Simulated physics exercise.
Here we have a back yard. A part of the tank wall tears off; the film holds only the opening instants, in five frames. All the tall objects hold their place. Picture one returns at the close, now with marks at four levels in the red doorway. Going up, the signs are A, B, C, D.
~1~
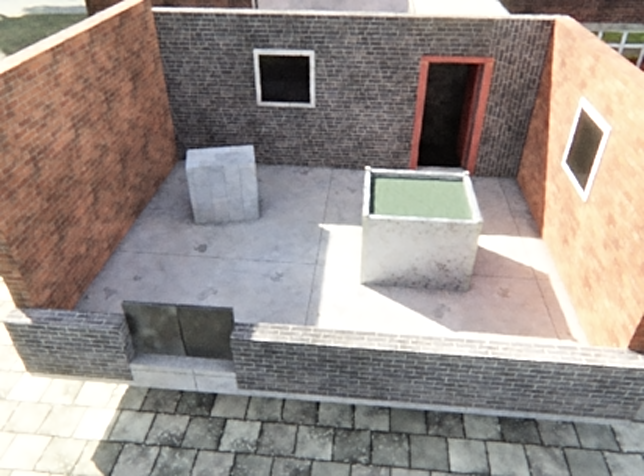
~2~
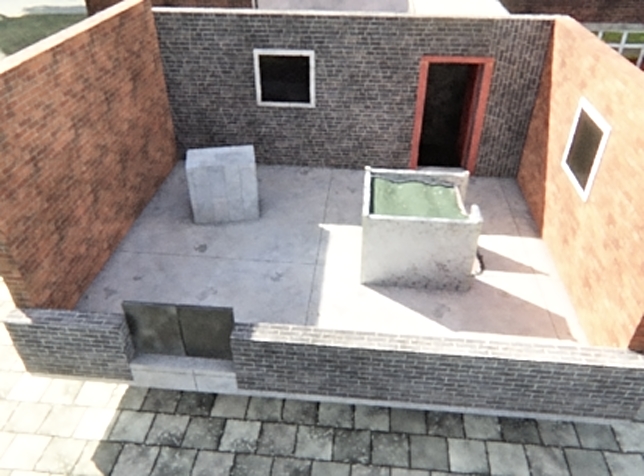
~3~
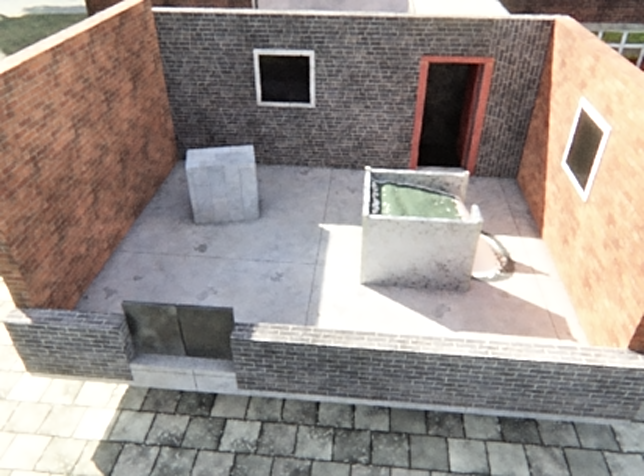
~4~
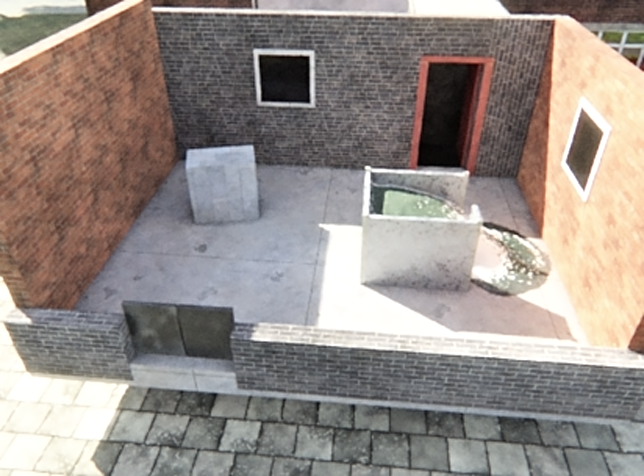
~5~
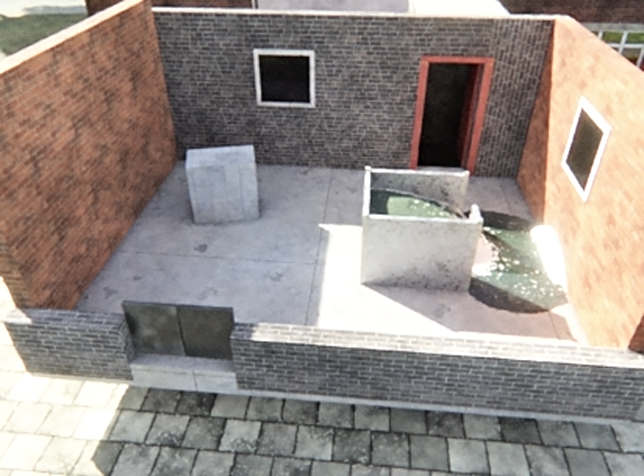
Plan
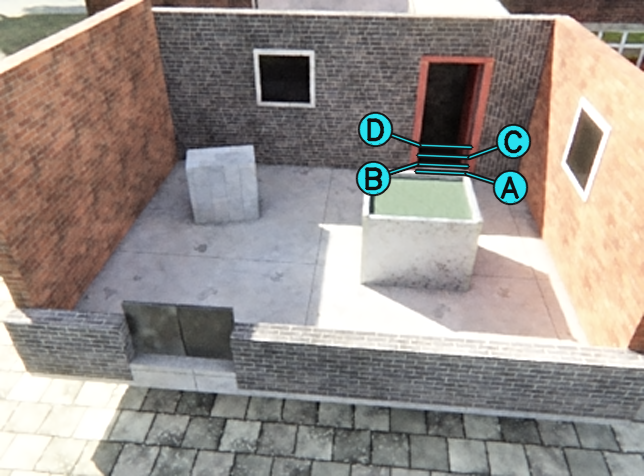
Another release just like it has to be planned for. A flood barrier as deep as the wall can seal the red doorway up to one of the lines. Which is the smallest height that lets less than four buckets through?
The answer is height B.
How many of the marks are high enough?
Three of them.
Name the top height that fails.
That is height A.
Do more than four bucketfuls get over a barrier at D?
No.
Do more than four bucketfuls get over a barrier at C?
No.
In cyan, A at (441, 172); B at (442, 165); C at (443, 156); D at (445, 146); from the bottom up A, B, C, D.
Choosing A, about 8 bucketfuls get in.
Choosing B, a splash gets over, under a bucket.
Choosing C, nothing gets over.
Choosing D, nothing gets over.
